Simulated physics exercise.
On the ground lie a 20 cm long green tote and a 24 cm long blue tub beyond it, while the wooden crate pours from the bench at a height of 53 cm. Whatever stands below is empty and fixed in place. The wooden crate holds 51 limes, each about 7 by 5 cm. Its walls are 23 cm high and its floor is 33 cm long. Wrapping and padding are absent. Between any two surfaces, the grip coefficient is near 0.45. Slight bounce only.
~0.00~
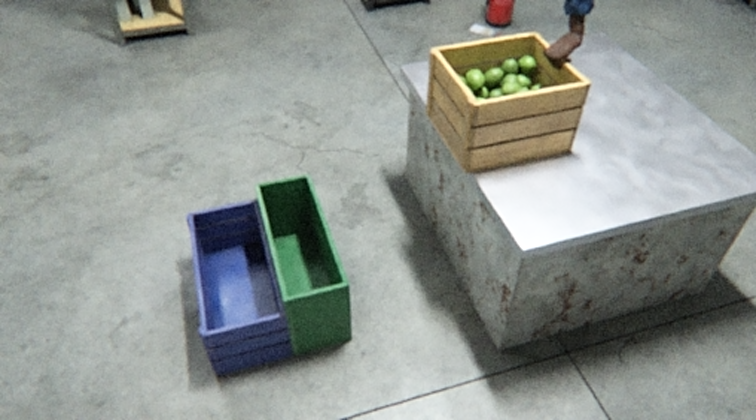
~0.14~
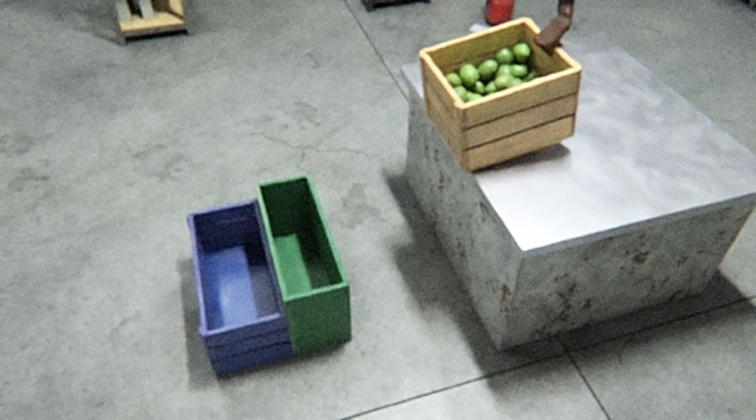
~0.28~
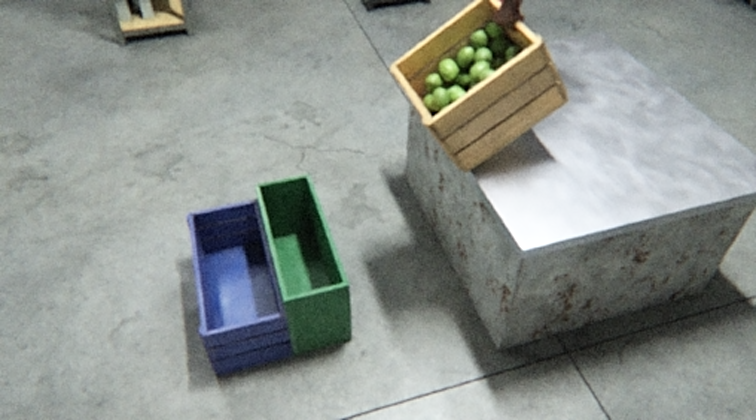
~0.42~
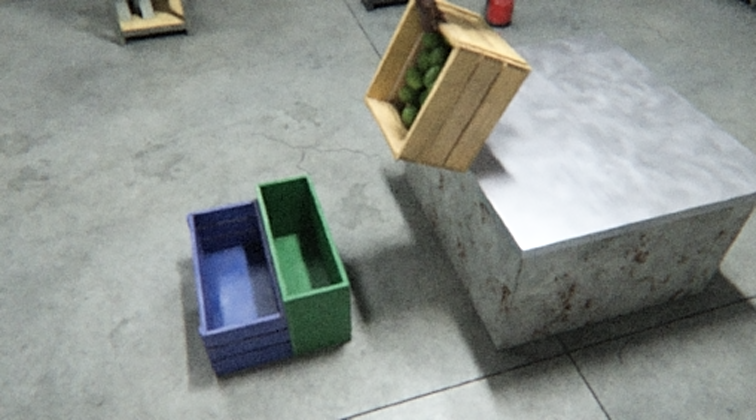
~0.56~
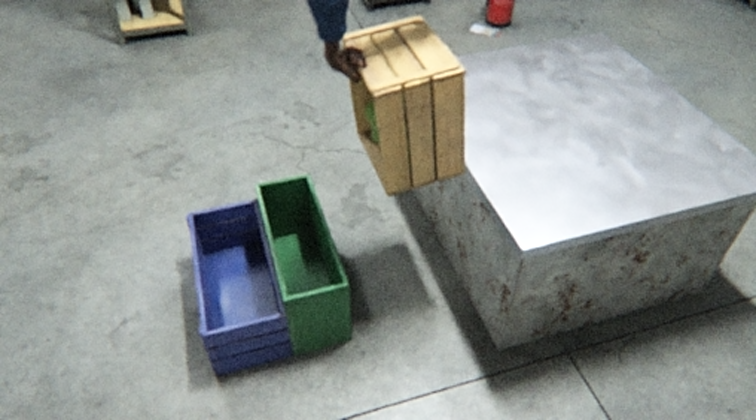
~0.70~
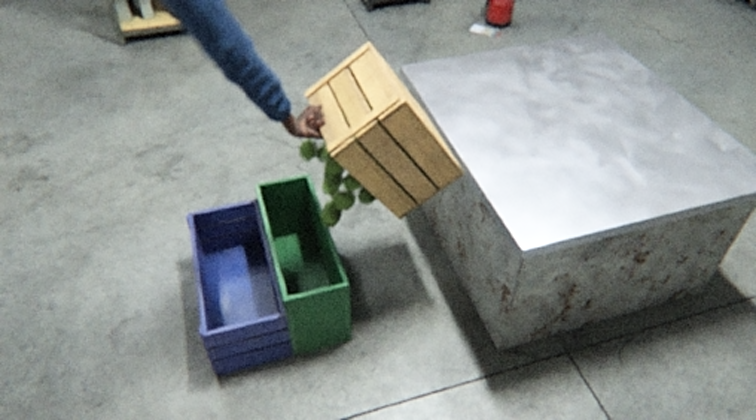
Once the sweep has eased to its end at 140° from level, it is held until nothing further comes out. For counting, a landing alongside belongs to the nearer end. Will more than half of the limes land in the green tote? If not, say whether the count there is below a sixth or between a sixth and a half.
That portion reaches a sixth but does not pass half.
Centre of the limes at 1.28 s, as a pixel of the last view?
Centre: Approx. (347, 270).
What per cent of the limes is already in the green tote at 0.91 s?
Roughly 25 percent.
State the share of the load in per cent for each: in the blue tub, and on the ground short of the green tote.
I'd put it at about 5 percent, then about 65 percent.
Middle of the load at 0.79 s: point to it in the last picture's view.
Somewhere near (355, 196) in the last picture's pixels.
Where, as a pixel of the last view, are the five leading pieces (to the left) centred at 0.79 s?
The leading five average out near (293, 223).
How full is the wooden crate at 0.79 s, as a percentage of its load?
Near 35 per cent, give or take.
After 0.79 s, tilt 135°; 17 still in the wooden crate, 6 in the green tote and 28 in the air.
After 0.91 s, tilt 140°; 3 still in the wooden crate, 14 in the green tote, 9 on the ground short of the green tote and 25 in the air.
After 1.07 s, tilt 140°; 15 in the green tote, 1 in the blue tub, 27 on the ground short of the green tote and 8 in the air.
Final count (at 1.28 s), 15 in the green tote, 2 in the blue tub and 34 on the ground short of the green tote. Asked share, 15 of 51, 29 per cent.
